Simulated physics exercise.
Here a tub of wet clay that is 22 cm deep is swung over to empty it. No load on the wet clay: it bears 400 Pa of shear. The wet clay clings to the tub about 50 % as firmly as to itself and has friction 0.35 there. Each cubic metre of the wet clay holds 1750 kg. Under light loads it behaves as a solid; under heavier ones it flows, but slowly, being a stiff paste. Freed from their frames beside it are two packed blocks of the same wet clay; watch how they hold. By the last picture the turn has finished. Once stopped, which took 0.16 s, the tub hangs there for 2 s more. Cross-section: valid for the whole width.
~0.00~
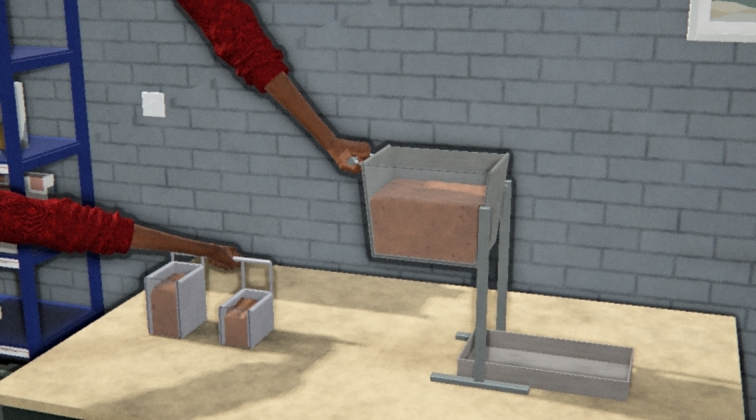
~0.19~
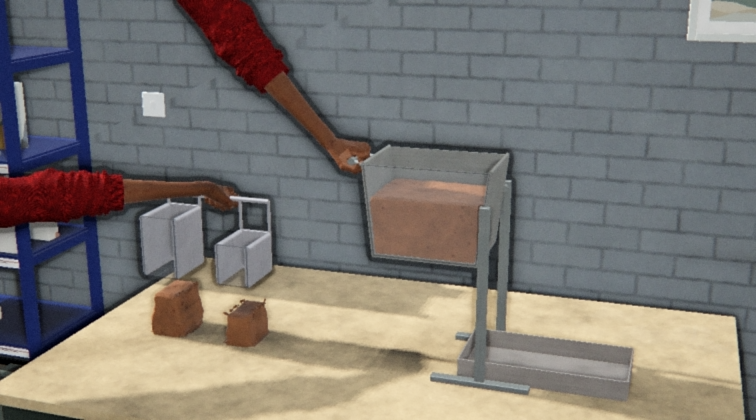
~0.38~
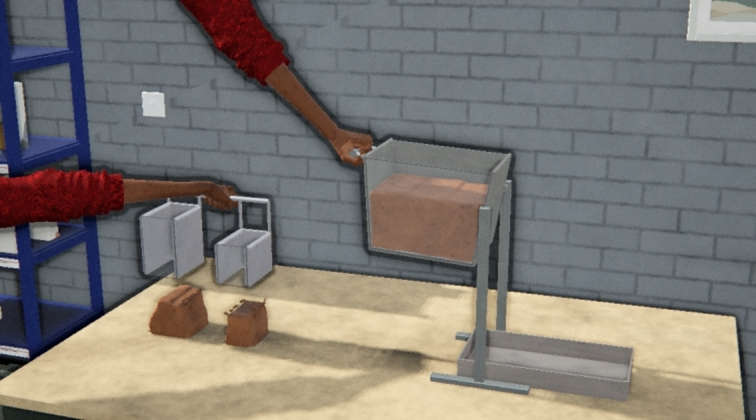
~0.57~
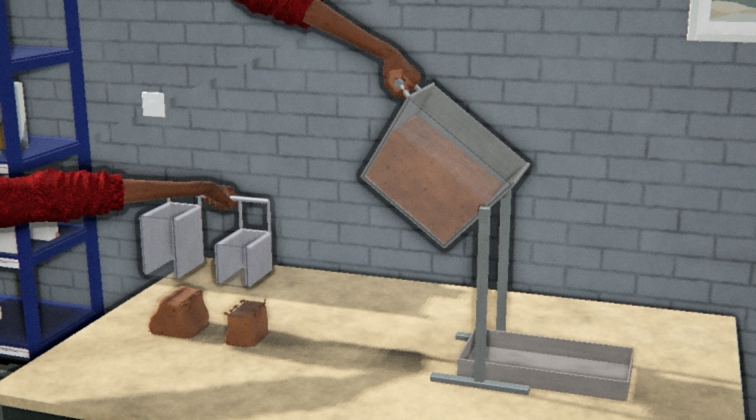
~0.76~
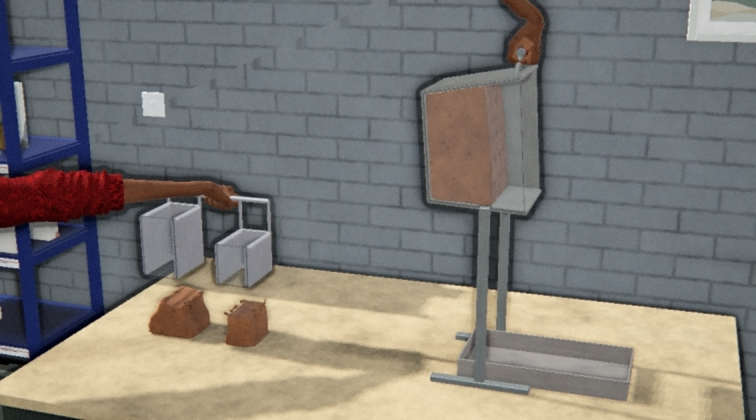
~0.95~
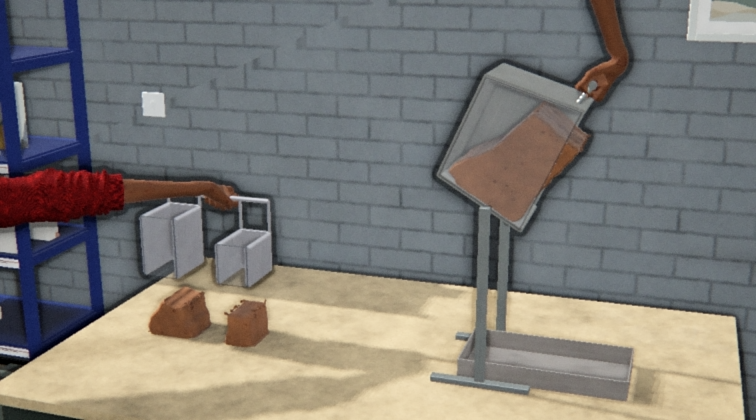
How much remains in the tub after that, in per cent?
0 %.
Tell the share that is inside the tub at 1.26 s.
Near 0 %.
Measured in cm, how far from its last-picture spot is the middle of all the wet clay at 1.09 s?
I'd estimate roughly 19 centimetres.
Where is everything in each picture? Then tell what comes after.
The first picture shows handle-side rim at (365, 164), tilt 0 degrees; highest point of the wet clay at (373, 197); test blocks 14 cm, 8.8 cm high (left to right).
The second picture shows handle-side rim at (365, 164), tilt 0 degrees; highest point of the wet clay at (373, 197); test blocks 12 cm, 8.8 cm high (left to right).
The third picture shows handle-side rim at (367, 157), tilt 3 degrees; highest point of the wet clay at (376, 192); test blocks 10 cm, 8.7 cm high (left to right).
The fourth picture shows handle-side rim at (412, 99), tilt 37 degrees; highest point of the wet clay at (396, 134); test blocks 10 cm, 8.7 cm high (left to right).
The fifth picture shows handle-side rim at (522, 80), tilt 86 degrees; highest point of the wet clay at (476, 88); test blocks 10 cm, 8.7 cm high (left to right).
The sixth picture shows handle-side rim at (582, 114), tilt 114 degrees; highest point of the wet clay at (536, 116); test blocks 9.9 cm, 8.7 cm high (left to right).
By 1.09 s, the tub is at 114 degrees and holds 25 %.
By 1.26 s, the tub is at 114 degrees and holds 0 %.
By 1.43 s, the tub is at 114 degrees and holds 0 %.
By 1.60 s, the tub is at 114 degrees and holds 0 %.
By 2.95 s, at the end, the tub is at 114 degrees and holds 0 %.
